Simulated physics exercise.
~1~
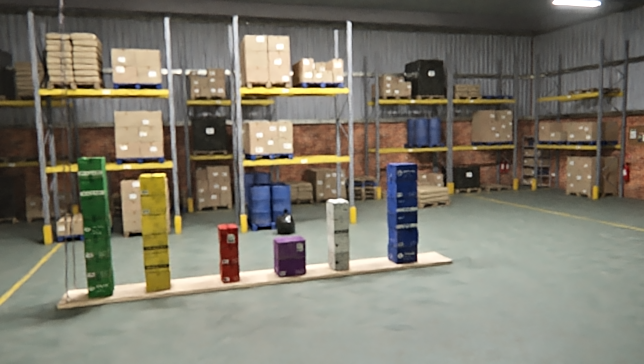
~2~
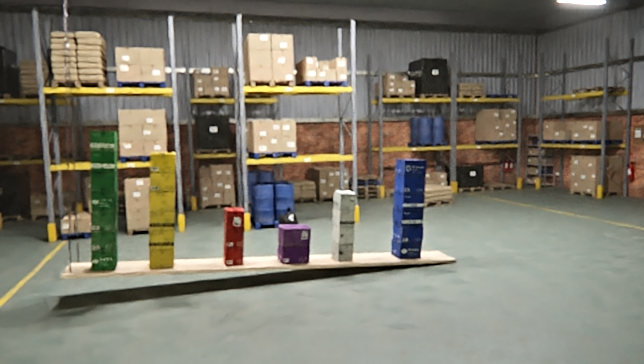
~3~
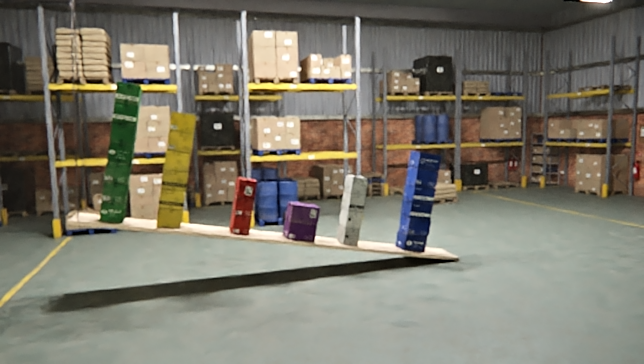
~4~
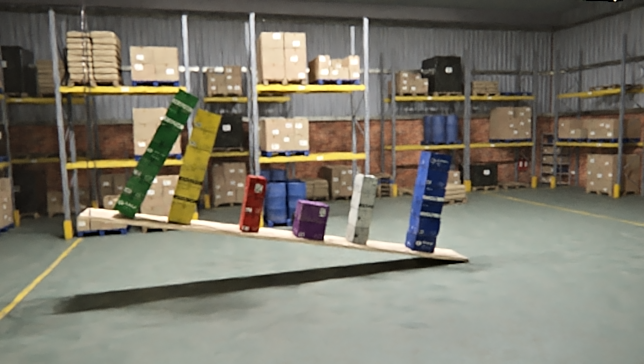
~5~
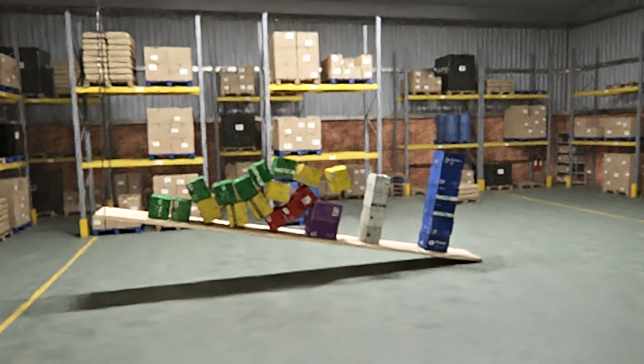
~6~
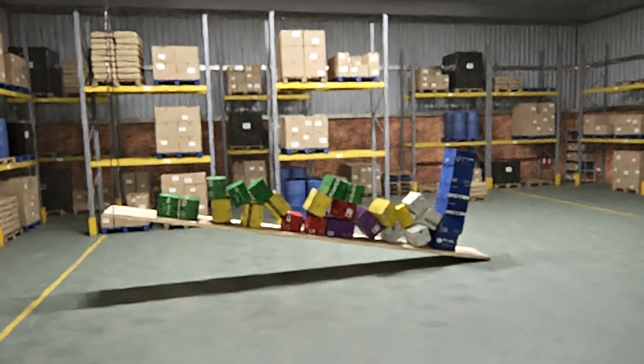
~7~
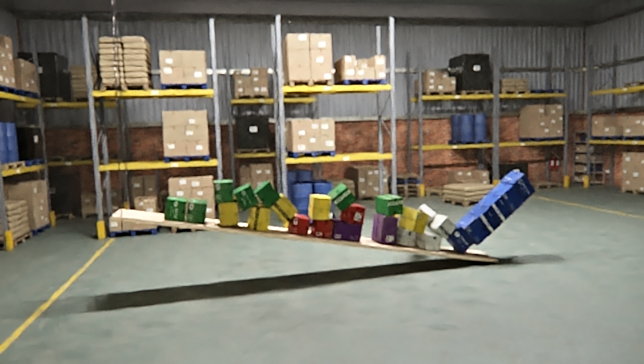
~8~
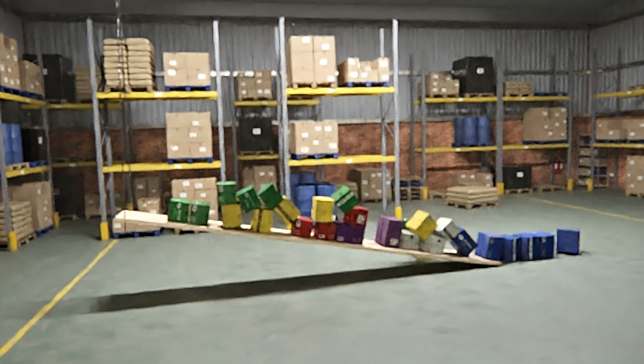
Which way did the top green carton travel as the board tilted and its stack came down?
It moved to the right, down the sloping board and over the neighbouring stacks.
A flat board holding six coloured stacks of cartons rose at its left end, and the tall green and yellow stacks leaned and toppled right into the others, until the blue stack fell too, leaving boxes strewn down the slope and onto the floor.
